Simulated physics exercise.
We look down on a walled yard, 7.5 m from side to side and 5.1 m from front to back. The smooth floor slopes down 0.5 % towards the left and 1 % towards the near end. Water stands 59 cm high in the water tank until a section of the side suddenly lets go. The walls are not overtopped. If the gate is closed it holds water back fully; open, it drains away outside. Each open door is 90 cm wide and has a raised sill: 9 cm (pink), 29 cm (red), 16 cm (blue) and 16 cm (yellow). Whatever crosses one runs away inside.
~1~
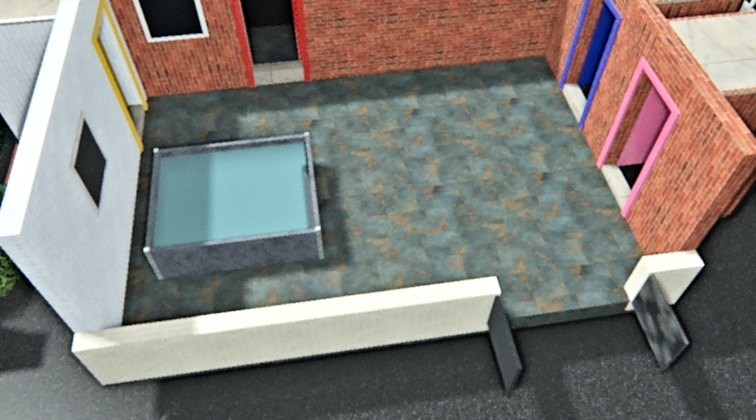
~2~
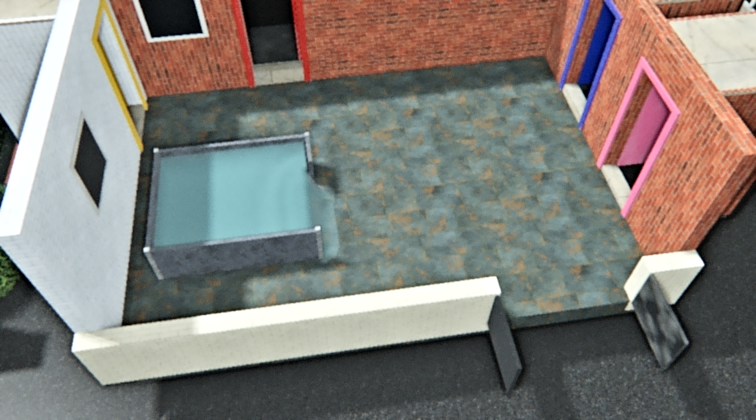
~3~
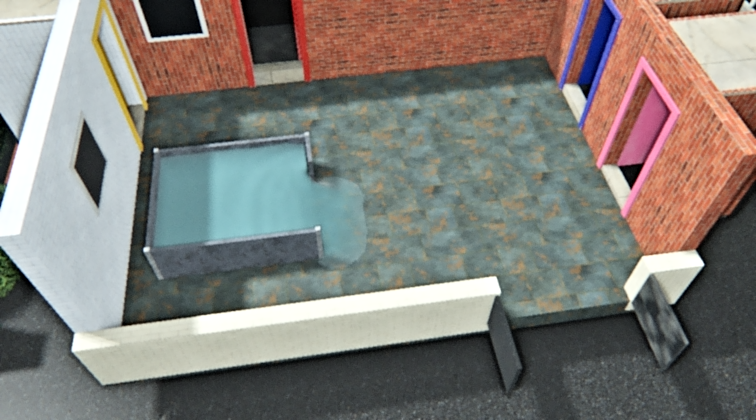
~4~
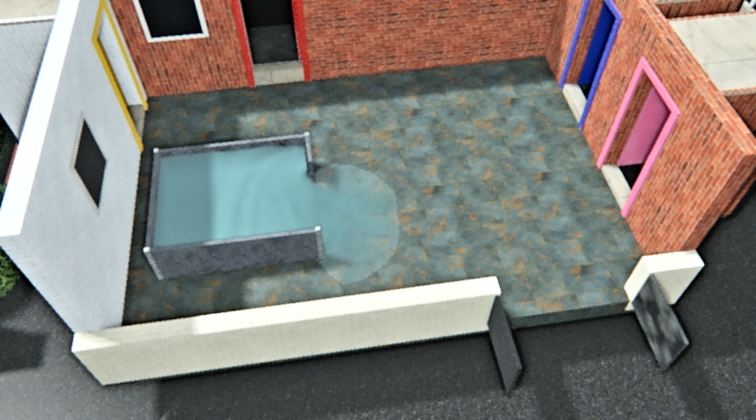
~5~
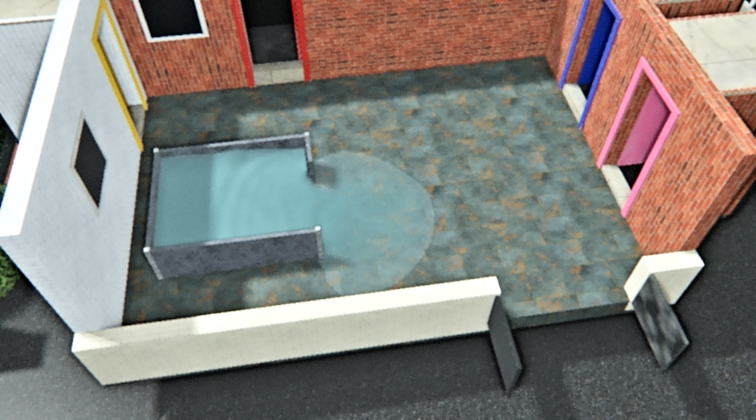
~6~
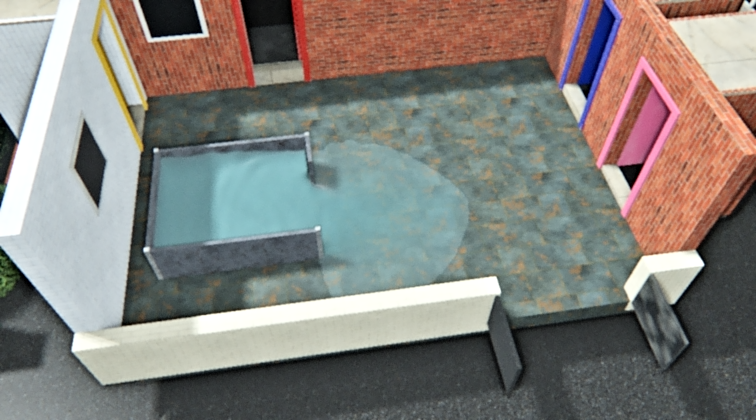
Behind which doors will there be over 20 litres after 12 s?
Door by door: At the pink door it goes over the limit; at the red door it stays under the limit; at the blue door it keeps below the limit; at the yellow door it keeps below the limit.
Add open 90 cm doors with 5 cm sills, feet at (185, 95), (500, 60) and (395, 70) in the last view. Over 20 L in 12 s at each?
In that order: Not over, above, below.
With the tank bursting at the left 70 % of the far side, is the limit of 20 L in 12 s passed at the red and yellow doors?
Then: Red below, yellow past it.
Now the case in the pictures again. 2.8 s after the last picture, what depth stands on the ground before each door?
In cm: Pink 19, red 0, blue 13, yellow 0.
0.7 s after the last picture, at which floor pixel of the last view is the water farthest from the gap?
Near (605, 214).
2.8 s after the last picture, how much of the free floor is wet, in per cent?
Some 60 per cent of it.
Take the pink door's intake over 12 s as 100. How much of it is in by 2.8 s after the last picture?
About 60 per cent.
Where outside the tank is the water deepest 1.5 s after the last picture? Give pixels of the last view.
Near (650, 282).
Then, 0.7 s after the last picture water covers 35 % of the floor and is deepest (32 cm) near (325, 230); pink door not reached, red door not reached, blue door not reached, yellow door not reached.
Then, 1.5 s after the last picture water covers 50 % of the floor and is deepest (34 cm) near (650, 282); pink door 19 cm at the sill, 11 L in, red door not reached, blue door not reached, yellow door not reached.
Then, 2.8 s after the last picture water covers 60 % of the floor and is deepest (23 cm) near (616, 264); pink door 19 cm at the sill, 62 L in, red door not reached, blue door 13 cm at the sill, 0 L in, yellow door not reached.
Then, 6.3 s after the last picture water covers 70 % of the floor and is deepest (10 cm) near (638, 284); pink door 7 cm at the sill, 101 L in, red door 1 cm at the sill, 0 L in, blue door 7 cm at the sill, 0 L in, yellow door not reached.
Then, 11.3 s after the last picture water covers 95 % of the floor and is deepest (8 cm) near (139, 173); pink door 4 cm at the sill, 101 L in, red door 2 cm at the sill, 0 L in, blue door 3 cm at the sill, 0 L in, yellow door 7 cm at the sill, 0 L in.
